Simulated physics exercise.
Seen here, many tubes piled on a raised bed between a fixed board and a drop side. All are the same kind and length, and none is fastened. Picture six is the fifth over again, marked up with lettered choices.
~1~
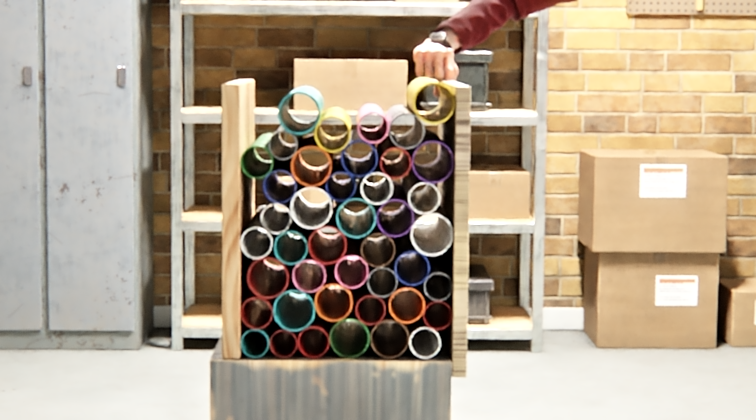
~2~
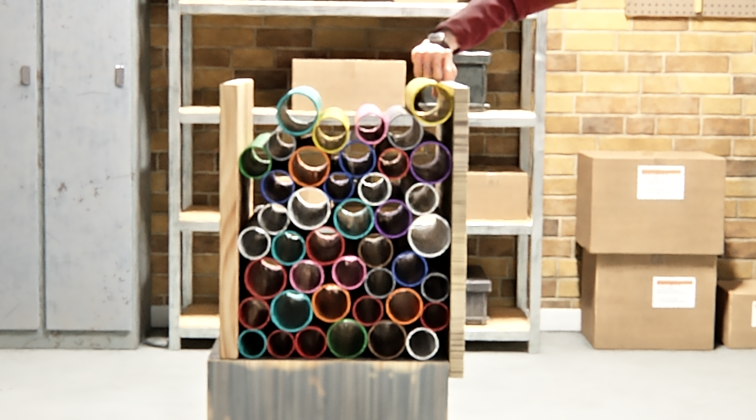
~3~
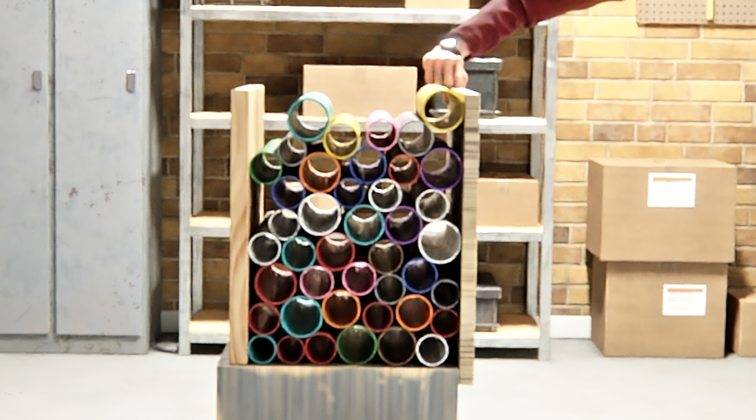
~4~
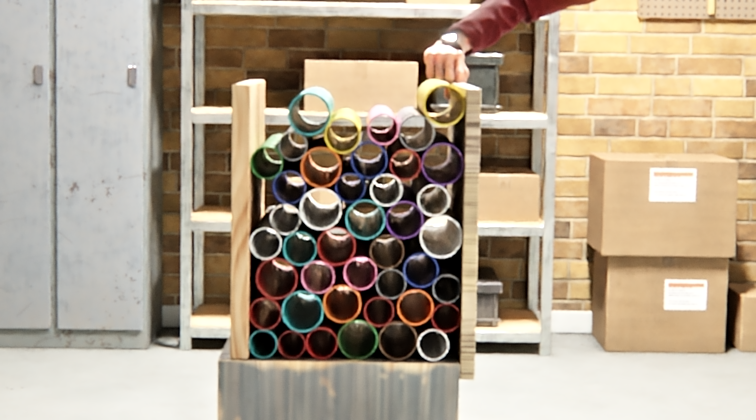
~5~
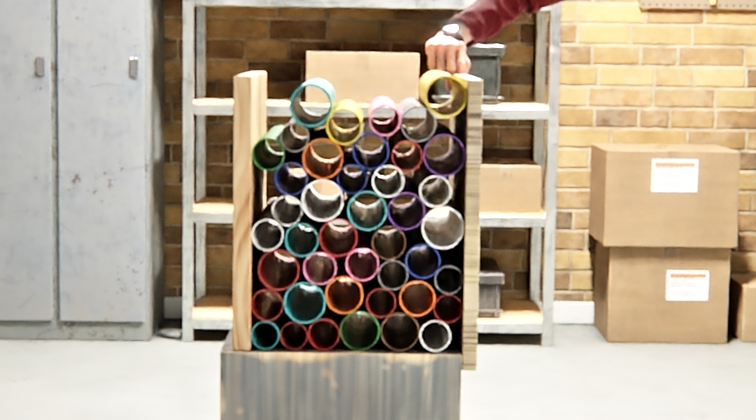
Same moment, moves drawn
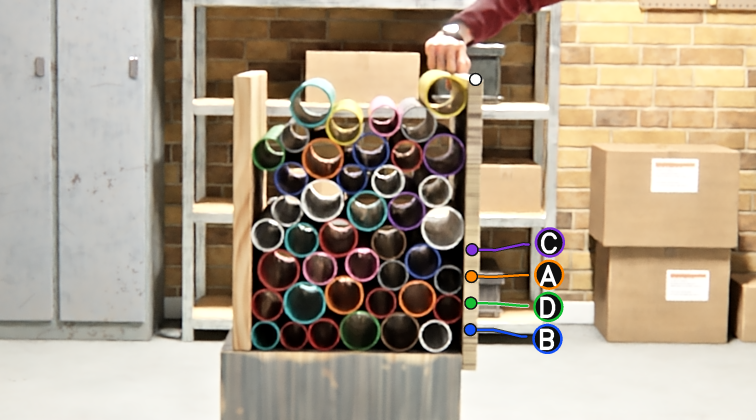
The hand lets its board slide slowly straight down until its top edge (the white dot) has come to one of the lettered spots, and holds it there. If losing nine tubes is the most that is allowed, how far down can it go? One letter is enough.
Lower it to C and no more.
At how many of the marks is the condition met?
The number is one.
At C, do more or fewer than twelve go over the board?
At C, fewer than twelve.
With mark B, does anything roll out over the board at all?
At B: Yes.
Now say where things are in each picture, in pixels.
In the first picture, a white tube (424, 198); a purple tube (433, 162); a green tube (257, 162).
In the second picture, a green tube (255, 162); a turquoise tube (297, 114).
In the third picture, side board (460, 224); a turquoise tube (262, 349).
In the fourth picture, a white tube (433, 345); a red tube (379, 312).
In the fifth picture, a pink tube (362, 264); a red tube (338, 237); a white tube (435, 191).
On the marked copy, A at (471, 276); B at (470, 330); C at (472, 250); D at (471, 303); the white dot at (476, 80).
With C. Early on, top of the board (466, 151).
Further on, top of the board (464, 230).
At the end, top of the board (464, 249), about six out over the board.
As for the rest, A more than nine out over the board; B more than nine out over the board; D more than nine out over the board.
